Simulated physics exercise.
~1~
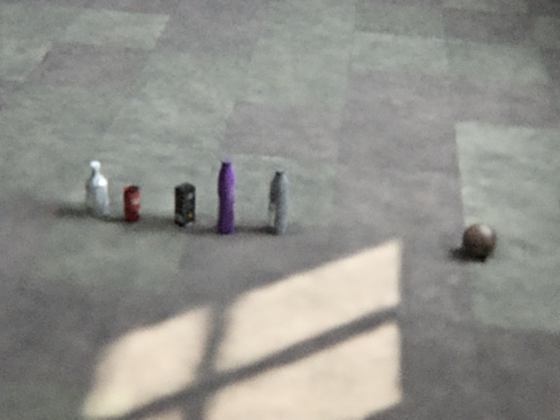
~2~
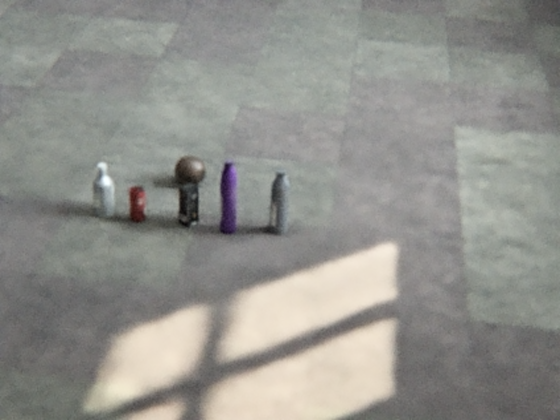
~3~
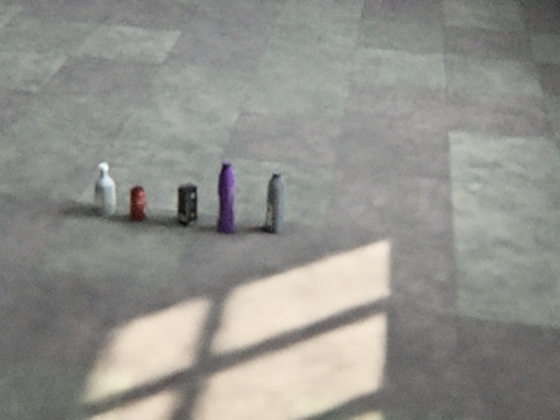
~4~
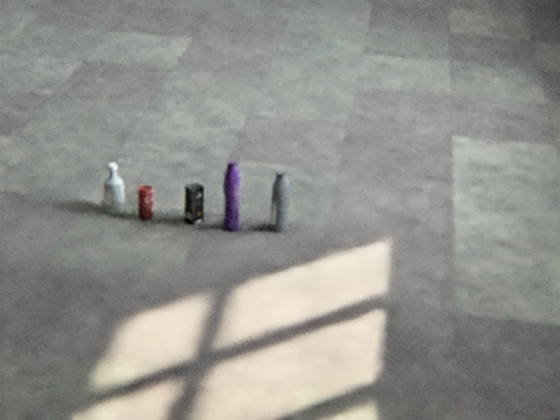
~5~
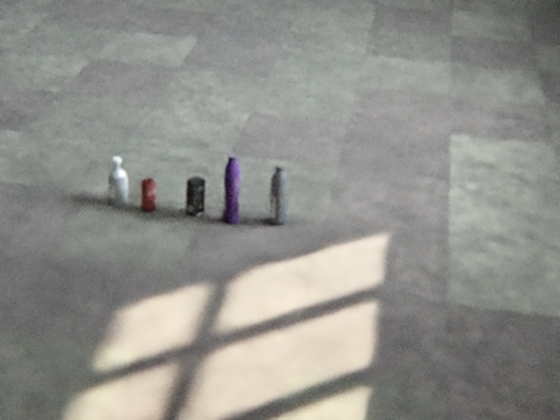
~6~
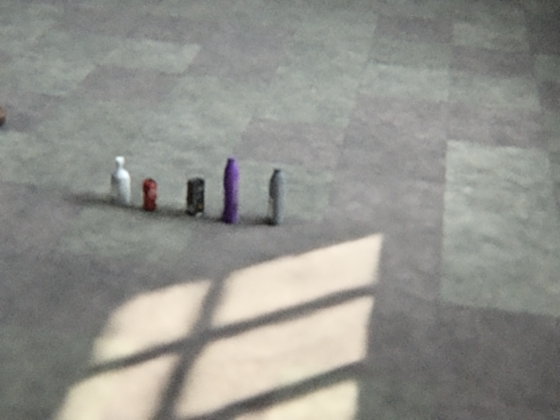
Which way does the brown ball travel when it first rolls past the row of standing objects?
The brown ball moves to the left, starting from the right side and passing behind the row.
